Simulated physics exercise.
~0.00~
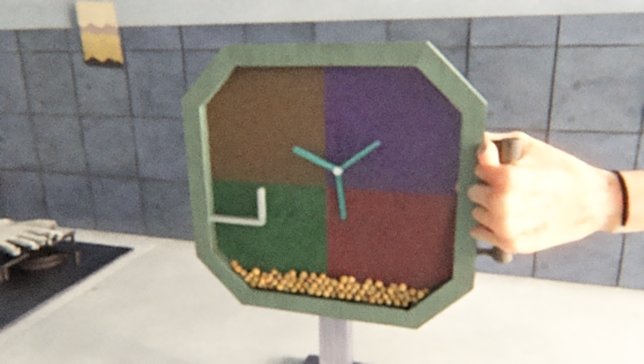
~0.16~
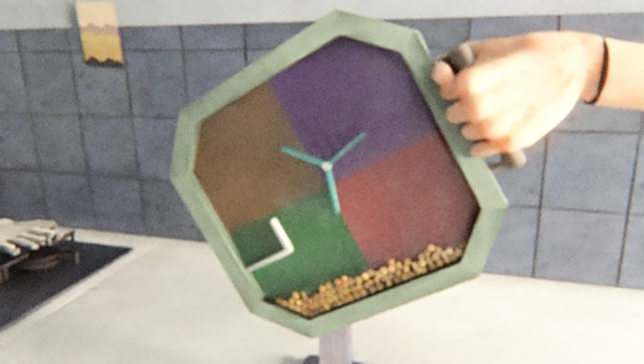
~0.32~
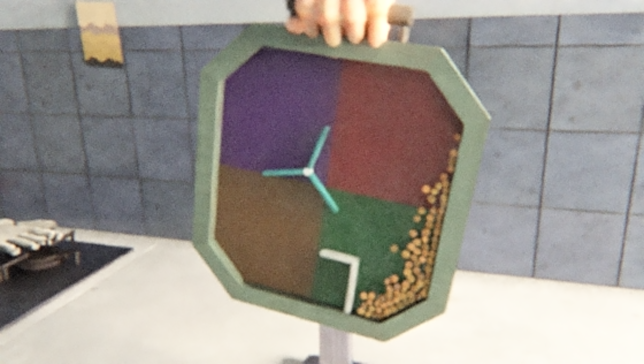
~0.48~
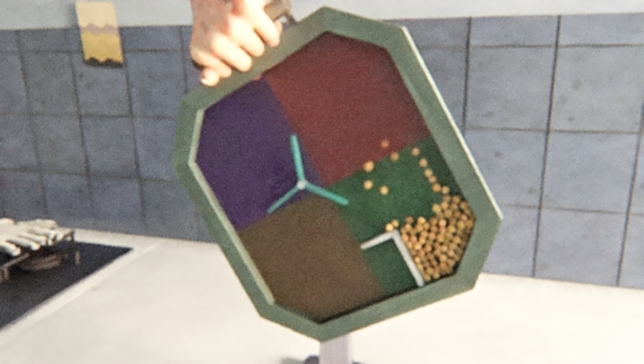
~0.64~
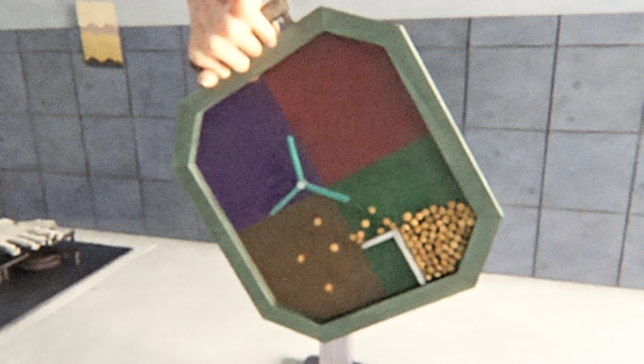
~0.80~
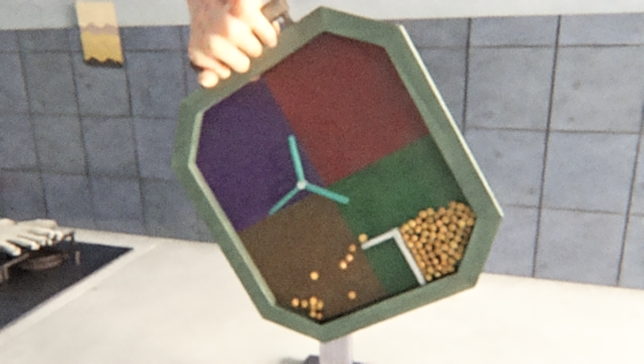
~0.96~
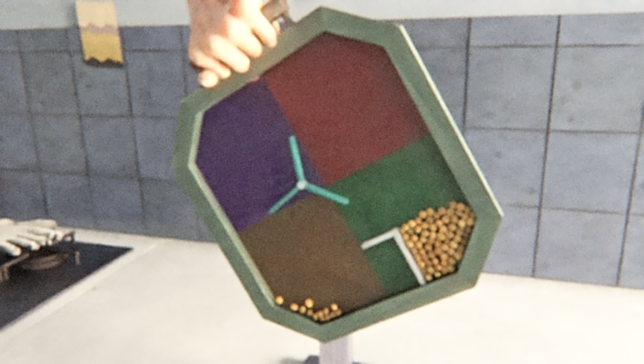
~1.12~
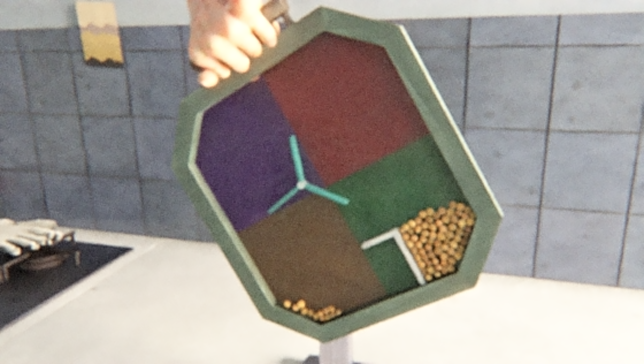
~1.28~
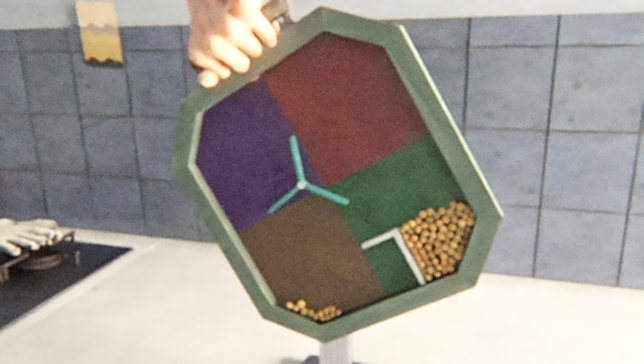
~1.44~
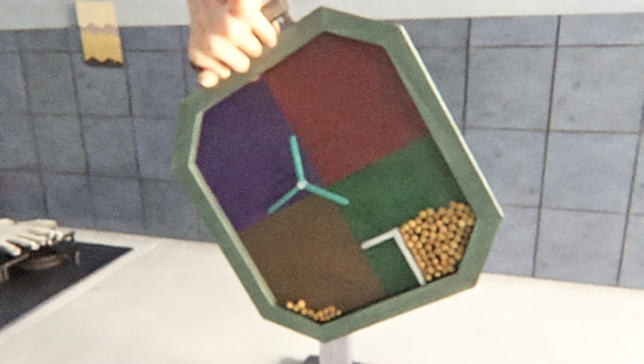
In the video, a hand turns an octagonal case with four coloured quarters anticlockwise, and the small golden beads inside slide and tumble past a white bracket. The case stops tilted, with most beads piled in the green quarter at right and a few in the brown quarter below.
